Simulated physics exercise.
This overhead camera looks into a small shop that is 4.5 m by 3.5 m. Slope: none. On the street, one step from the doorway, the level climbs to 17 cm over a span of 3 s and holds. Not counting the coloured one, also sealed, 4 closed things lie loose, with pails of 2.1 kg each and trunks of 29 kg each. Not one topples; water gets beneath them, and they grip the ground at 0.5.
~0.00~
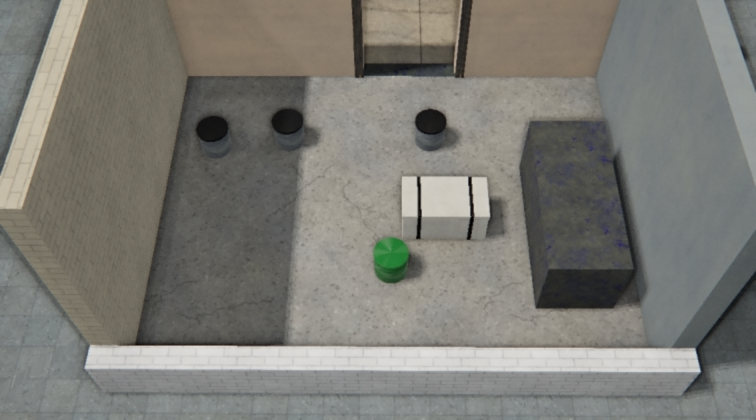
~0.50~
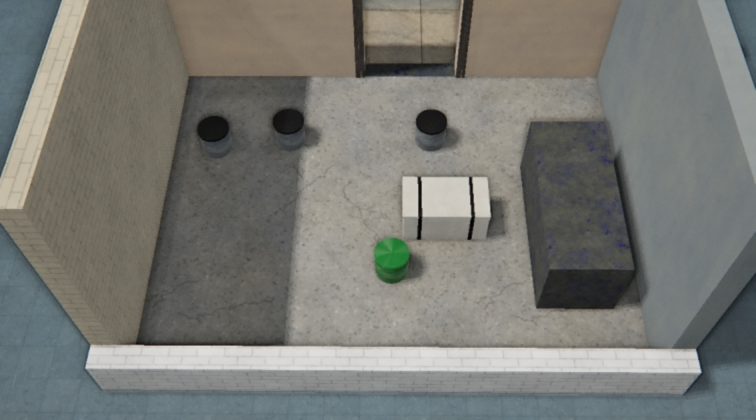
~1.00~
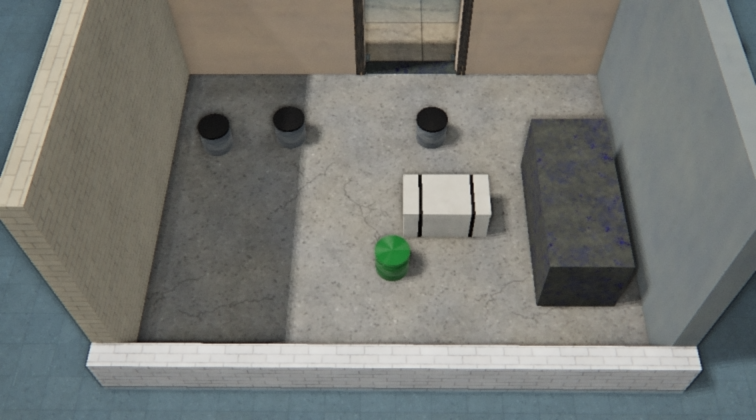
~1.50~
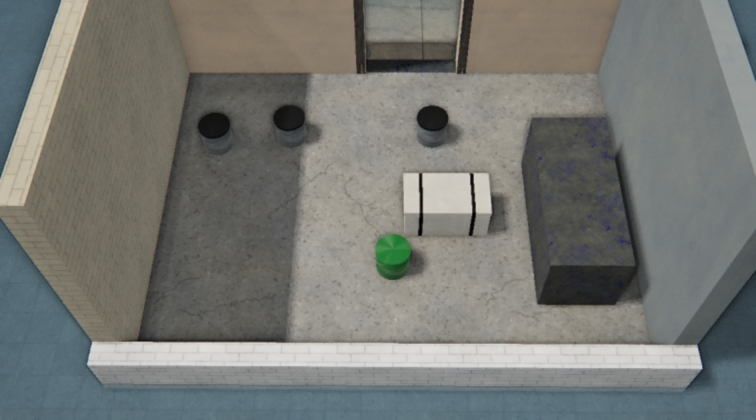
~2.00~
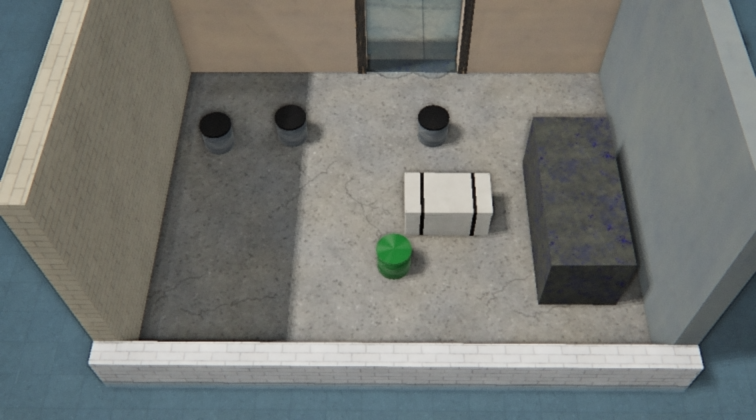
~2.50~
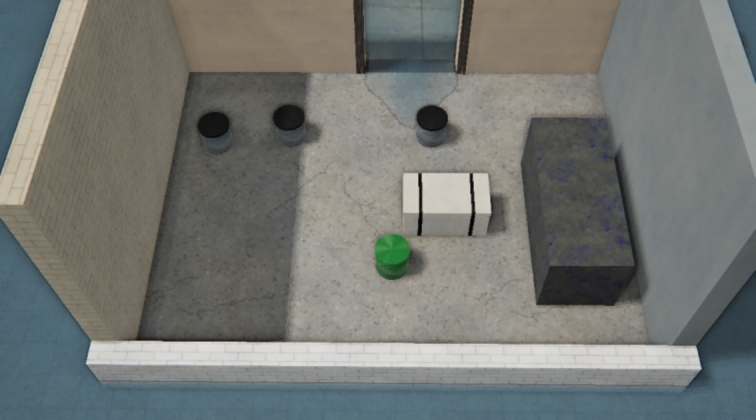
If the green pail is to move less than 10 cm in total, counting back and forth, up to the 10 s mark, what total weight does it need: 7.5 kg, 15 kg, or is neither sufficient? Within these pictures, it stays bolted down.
7.5 kg is sufficient.
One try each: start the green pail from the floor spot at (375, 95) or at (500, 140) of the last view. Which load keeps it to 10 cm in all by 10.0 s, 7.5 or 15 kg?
The big mass is needed; the small mass already works.
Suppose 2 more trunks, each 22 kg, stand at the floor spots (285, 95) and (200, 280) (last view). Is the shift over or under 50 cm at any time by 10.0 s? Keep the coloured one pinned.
In order: Within the mark, within the mark.
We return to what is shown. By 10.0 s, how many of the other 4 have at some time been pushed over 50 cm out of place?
All told, that gives 1.
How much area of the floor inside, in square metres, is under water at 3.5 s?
Somewhere about 3.0 m2, give or take.
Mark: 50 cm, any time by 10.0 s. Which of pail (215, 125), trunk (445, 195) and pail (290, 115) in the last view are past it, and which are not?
In that order: Below, below, below.
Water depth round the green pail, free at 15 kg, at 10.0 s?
Close to 5 cm deep.
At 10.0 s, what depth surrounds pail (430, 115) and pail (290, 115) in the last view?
5 and 3 cm.
After 3.5 s the green pail would be 0 cm from its start with 7.5 kg and 0 cm from its start with 15 kg; 0 cm of water round it then.
After 4.5 s the green pail would be 0 cm from its start with 7.5 kg and 0 cm from its start with 15 kg; 2 cm of water round it then.
After 7.0 s the green pail would be 0 cm from its start with 7.5 kg and 0 cm from its start with 15 kg; 2 cm of water round it then.
After 10.0 s the green pail would be 0 cm from its start with 7.5 kg and 0 cm from its start with 15 kg; 5 cm of water round it then.
